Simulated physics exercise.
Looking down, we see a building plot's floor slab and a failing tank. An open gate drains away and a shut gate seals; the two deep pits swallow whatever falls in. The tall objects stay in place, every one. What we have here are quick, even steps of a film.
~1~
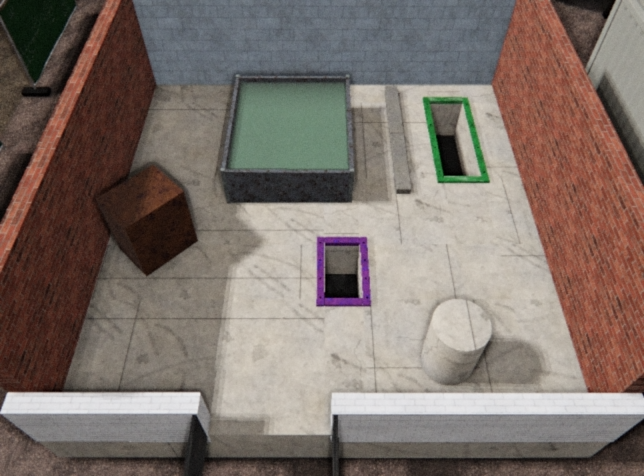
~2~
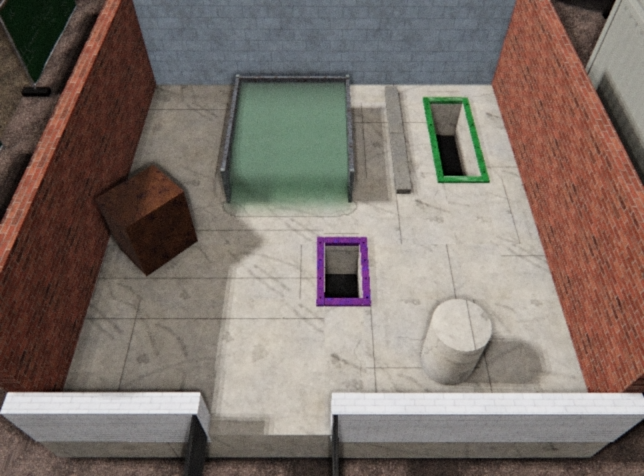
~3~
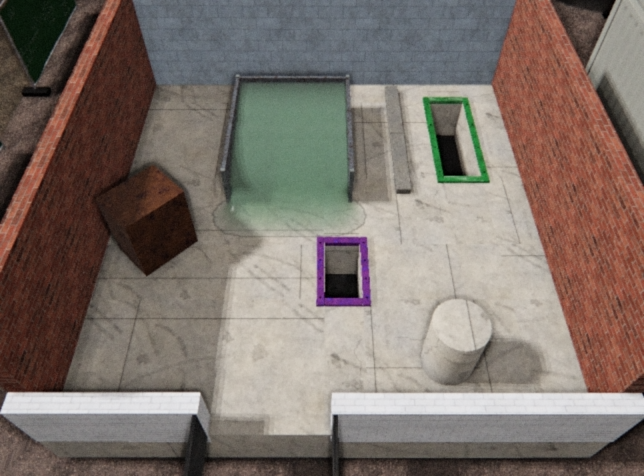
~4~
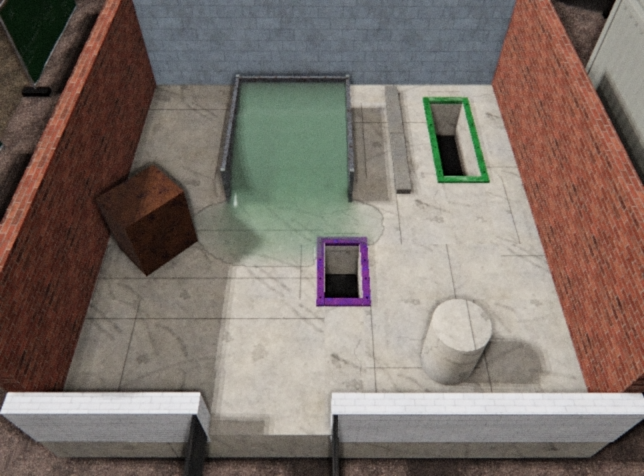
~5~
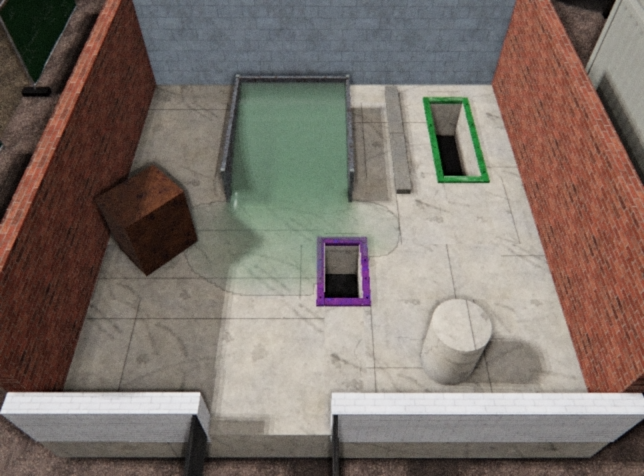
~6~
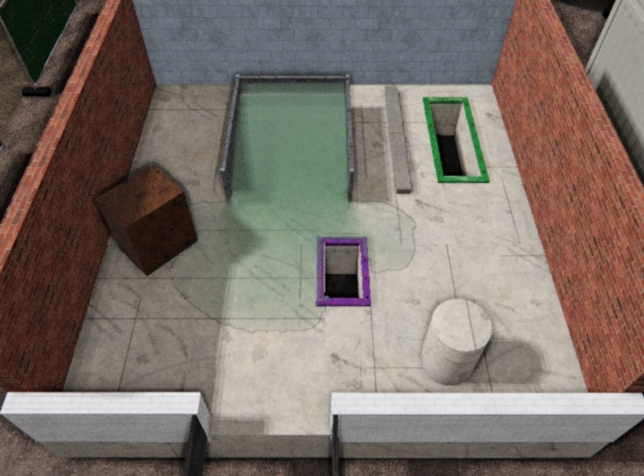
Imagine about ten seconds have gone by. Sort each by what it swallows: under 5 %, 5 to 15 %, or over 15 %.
Sorted: Gate over 15 %, green pit under 5 %, purple pit over 15 %.
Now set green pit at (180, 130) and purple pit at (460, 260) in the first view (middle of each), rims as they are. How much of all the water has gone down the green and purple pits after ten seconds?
Green 0%, purple 2%.
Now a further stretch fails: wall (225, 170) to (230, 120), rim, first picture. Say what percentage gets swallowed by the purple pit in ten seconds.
Share to the purple pit: 2 in a hundred.
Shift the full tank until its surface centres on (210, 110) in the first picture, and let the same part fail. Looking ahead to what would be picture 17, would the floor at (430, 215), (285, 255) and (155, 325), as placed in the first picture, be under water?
Looking at all three, I'd call them bone dry, swamped, swamped.
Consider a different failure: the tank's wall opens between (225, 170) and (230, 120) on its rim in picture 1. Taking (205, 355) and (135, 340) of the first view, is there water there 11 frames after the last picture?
First point: Unwetted; second point: Inundated.
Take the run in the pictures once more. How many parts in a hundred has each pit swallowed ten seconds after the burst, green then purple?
About 0 percent for the first and about 16 percent for the second.
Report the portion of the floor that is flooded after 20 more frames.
I'd put it at roughly 50 per cent.
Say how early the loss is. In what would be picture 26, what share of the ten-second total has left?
About 65 per cent.
A moment on, water covers 30 % of the floor; the gate 1 %, the green pit 0 %, the purple pit 5 %.
Next, water covers 40 % of the floor; the gate 7 %, the green pit 0 %, the purple pit 11 %.
Then, water covers 50 % of the floor; the gate 17 %, the green pit 0 %, the purple pit 15 %.
Later, water covers 65 % of the floor; the gate 26 %, the green pit 0 %, the purple pit 16 %.
In the end, water covers 85 % of the floor; the gate 32 %, the green pit 0 %, the purple pit 17 %.
